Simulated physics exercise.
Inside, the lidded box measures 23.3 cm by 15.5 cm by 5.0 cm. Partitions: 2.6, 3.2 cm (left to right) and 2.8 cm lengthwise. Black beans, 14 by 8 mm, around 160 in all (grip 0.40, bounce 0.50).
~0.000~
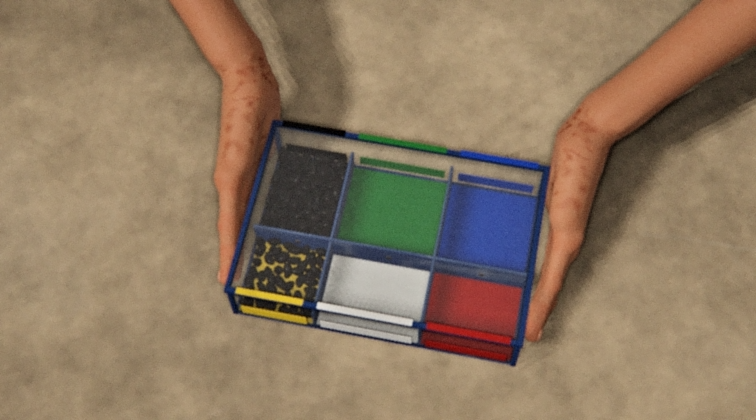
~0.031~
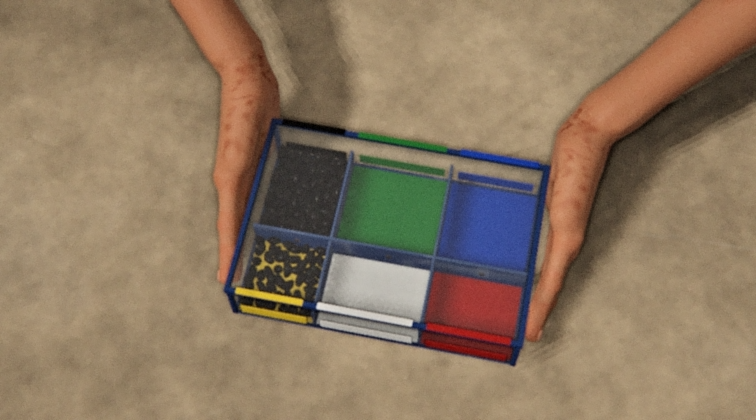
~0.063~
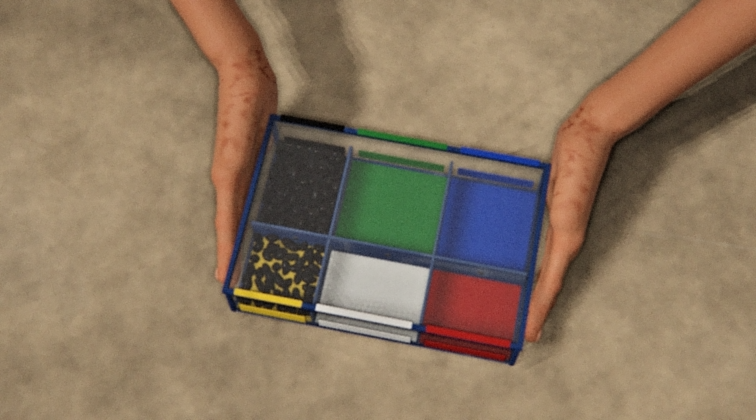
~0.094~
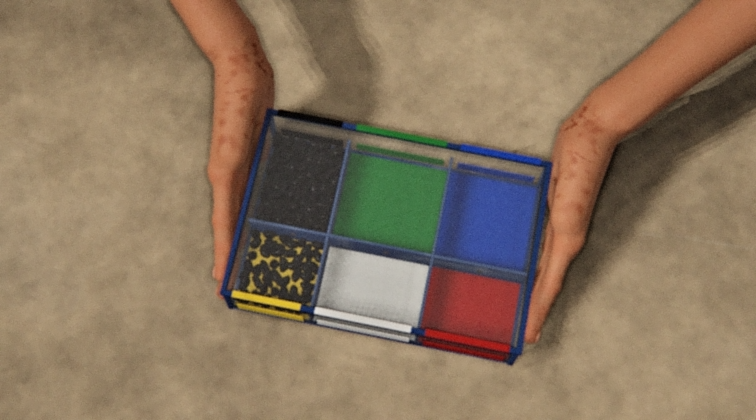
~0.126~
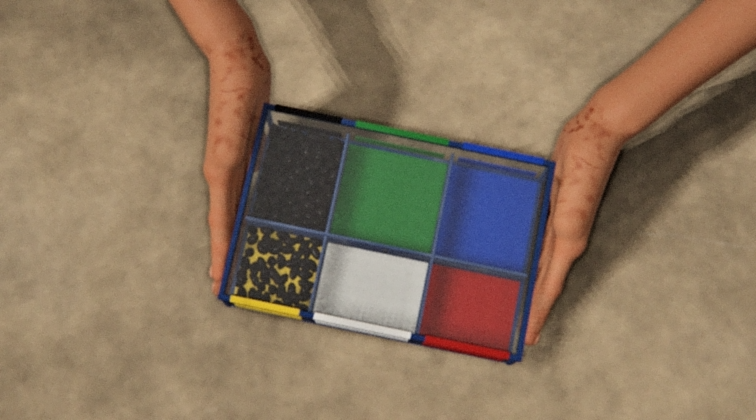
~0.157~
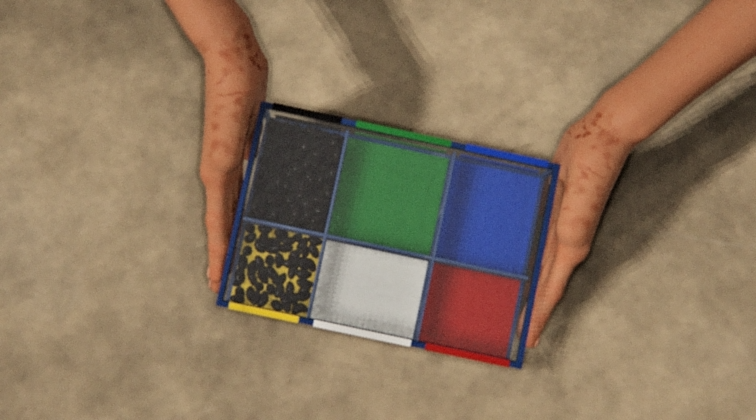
Two hands with reddish speckles hold a clear-lidded, blue-edged box from either side above a mottled beige surface, seen from overhead. Its six compartments show dark grey, green and blue across the top, and black pieces on yellow, white and red along the bottom. The hands tilt the box slightly, its front side narrowing from view as its top faces the steady camera more squarely.
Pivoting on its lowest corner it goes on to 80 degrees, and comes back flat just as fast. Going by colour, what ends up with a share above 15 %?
Red: Below, blue: Below, green: Below, yellow: Above, white: Above, black: Above.
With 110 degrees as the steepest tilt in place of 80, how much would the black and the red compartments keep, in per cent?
Black 5; red 5.
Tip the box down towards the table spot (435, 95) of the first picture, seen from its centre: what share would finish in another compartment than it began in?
About 25 per cent.
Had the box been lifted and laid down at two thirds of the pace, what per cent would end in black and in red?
Then: Black 30, red 0.
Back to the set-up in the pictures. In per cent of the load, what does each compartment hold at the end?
Red 0; blue 0; green 0; yellow 45; white 30; black 20.
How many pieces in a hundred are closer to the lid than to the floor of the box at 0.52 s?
Roughly 60 per cent.
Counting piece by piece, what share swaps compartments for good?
Roughly 50 per cent.
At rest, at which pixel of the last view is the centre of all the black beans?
Near (299, 290).
After 0.52 s, tilt 79 degrees; green 5 %, yellow 40 %, white 5 %, black 45 %.
Then, at 0.77 s, tilt 31 degrees; yellow 45 %, white 30 %, black 25 %.
After 1.12 s, tilt 0 degrees; yellow 45 %, white 30 %, black 20 %.
At rest (1.4 s), red 0 %, blue 0 %, green 0 %, yellow 45 %, white 30 %, black 20 %.
